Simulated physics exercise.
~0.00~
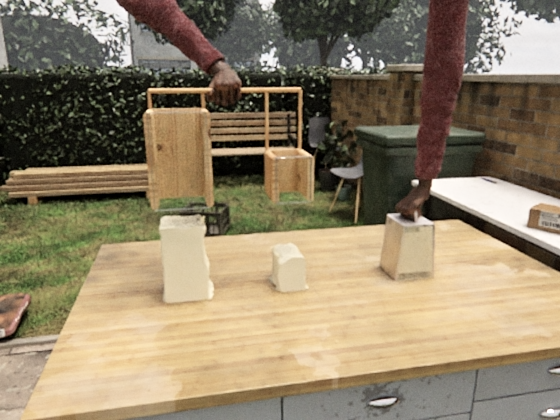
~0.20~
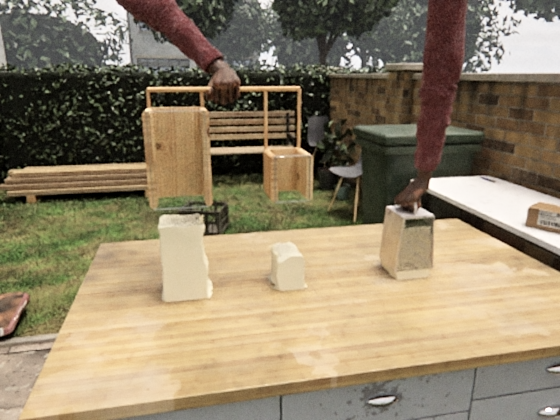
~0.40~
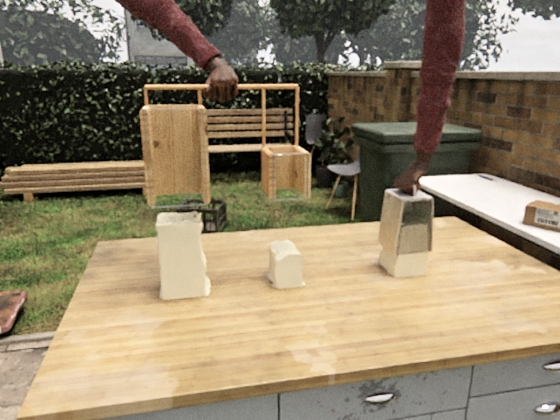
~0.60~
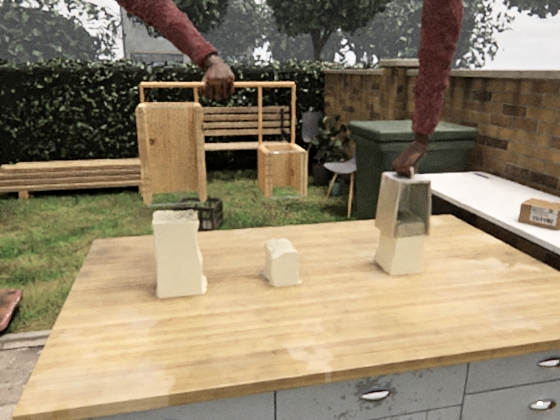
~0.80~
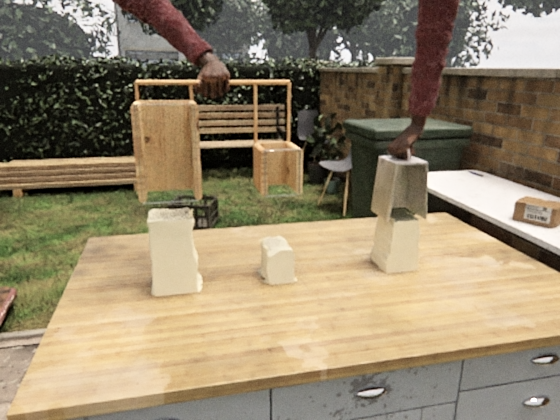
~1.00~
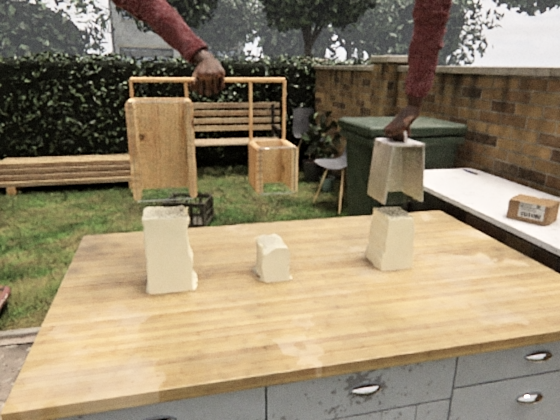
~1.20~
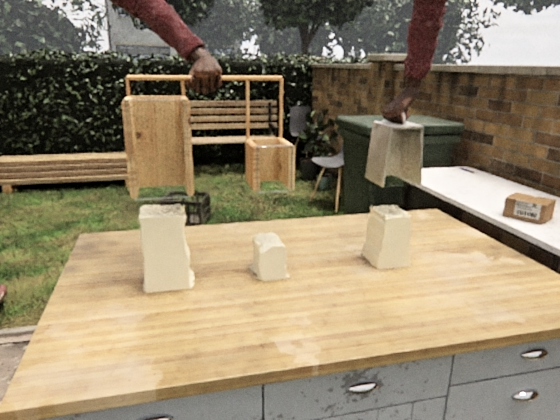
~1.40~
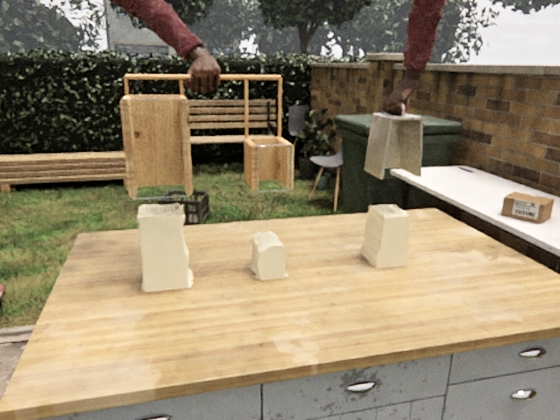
The clip shows a hand lifting a tin straight up off a pale block at the right of a wooden table, beside two other pale blocks, while another hand holds a wooden frame; the uncovered block stays standing, nearly full height, with the tin held above it.
